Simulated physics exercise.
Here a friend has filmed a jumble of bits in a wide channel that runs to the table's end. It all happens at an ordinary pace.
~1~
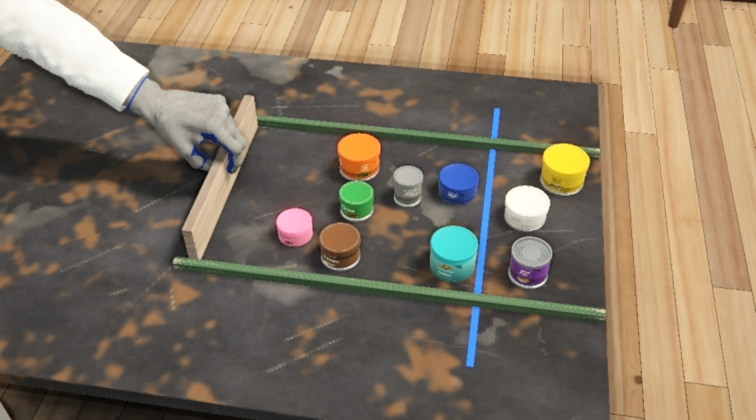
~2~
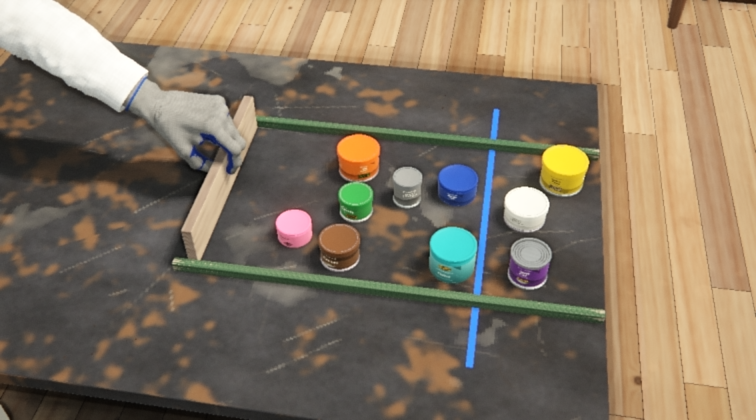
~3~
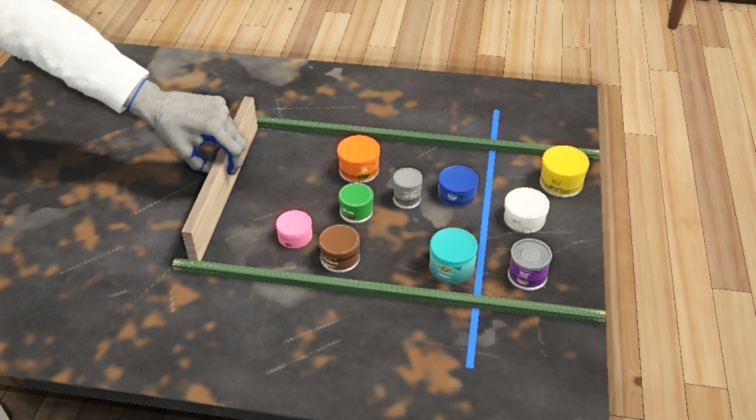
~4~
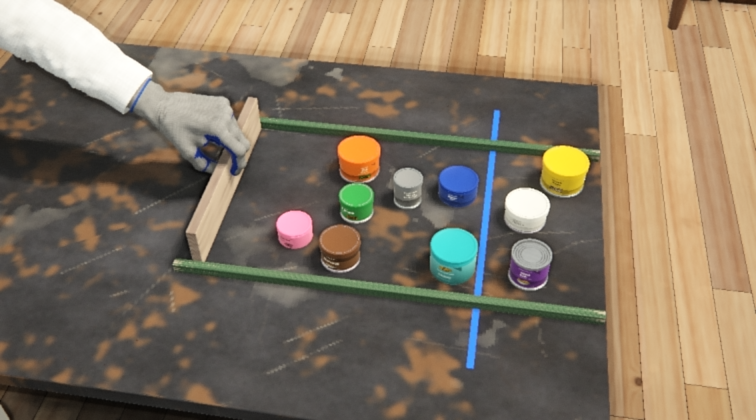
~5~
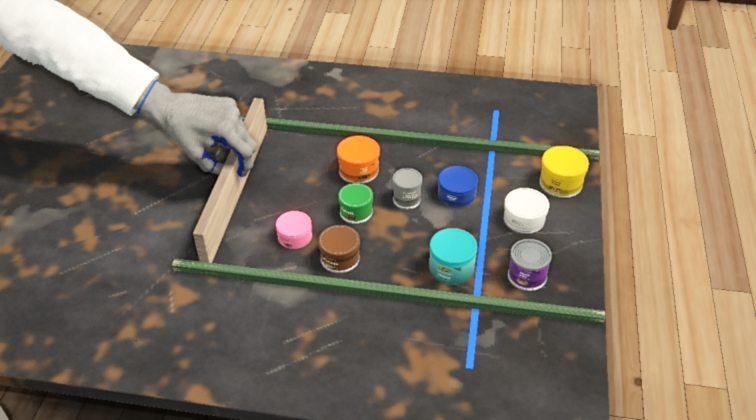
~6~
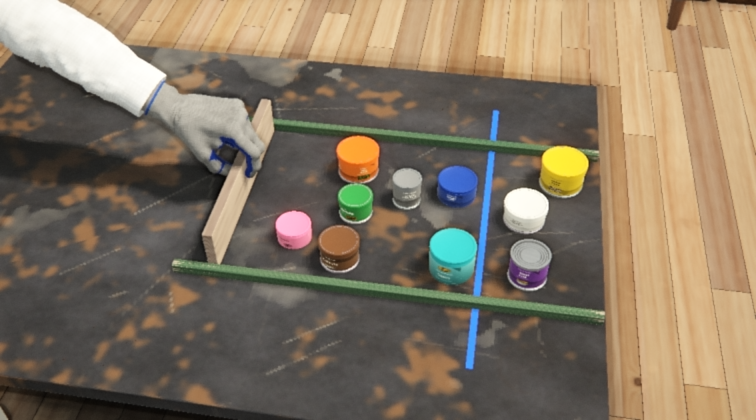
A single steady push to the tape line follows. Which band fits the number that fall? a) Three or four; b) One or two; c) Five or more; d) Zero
d, zero.
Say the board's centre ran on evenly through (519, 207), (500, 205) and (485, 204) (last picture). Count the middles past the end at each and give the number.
Respectively, 1, 0 and 0.
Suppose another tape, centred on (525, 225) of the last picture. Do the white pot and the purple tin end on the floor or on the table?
The white pot is kept; the purple tin is lost.
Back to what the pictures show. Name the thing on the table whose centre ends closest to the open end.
The answer: The purple tin.
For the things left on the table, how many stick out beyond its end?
The number overhanging is 0.
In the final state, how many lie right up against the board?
5 are in contact with it.
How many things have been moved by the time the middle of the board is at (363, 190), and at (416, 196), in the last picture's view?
By the first moment it's 4, by the second it's 7.
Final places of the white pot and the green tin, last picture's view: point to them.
First object about (564, 222); second object about (501, 222).
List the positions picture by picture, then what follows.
In the first frame, yellow pot (564, 170); purple tin (530, 263); white pot (526, 209); board (224, 173); tape (486, 218).
In the second frame, purple tin (529, 264); turquoise tub (453, 256).
In the third frame, white pot (526, 211); blue tub (458, 186).
In the fourth frame, yellow pot (564, 172); green tin (357, 203).
In the fifth frame, purple tin (529, 265); brown tin (340, 249).
In the sixth frame, yellow pot (563, 172); purple tin (529, 265); white pot (525, 211); board (241, 177); tape (485, 220).
Early on, none off yet; yellow pot at rest near (563, 172); purple tin at rest near (529, 265); white pot at rest near (525, 211).
Finally, the number that fall off is zero.
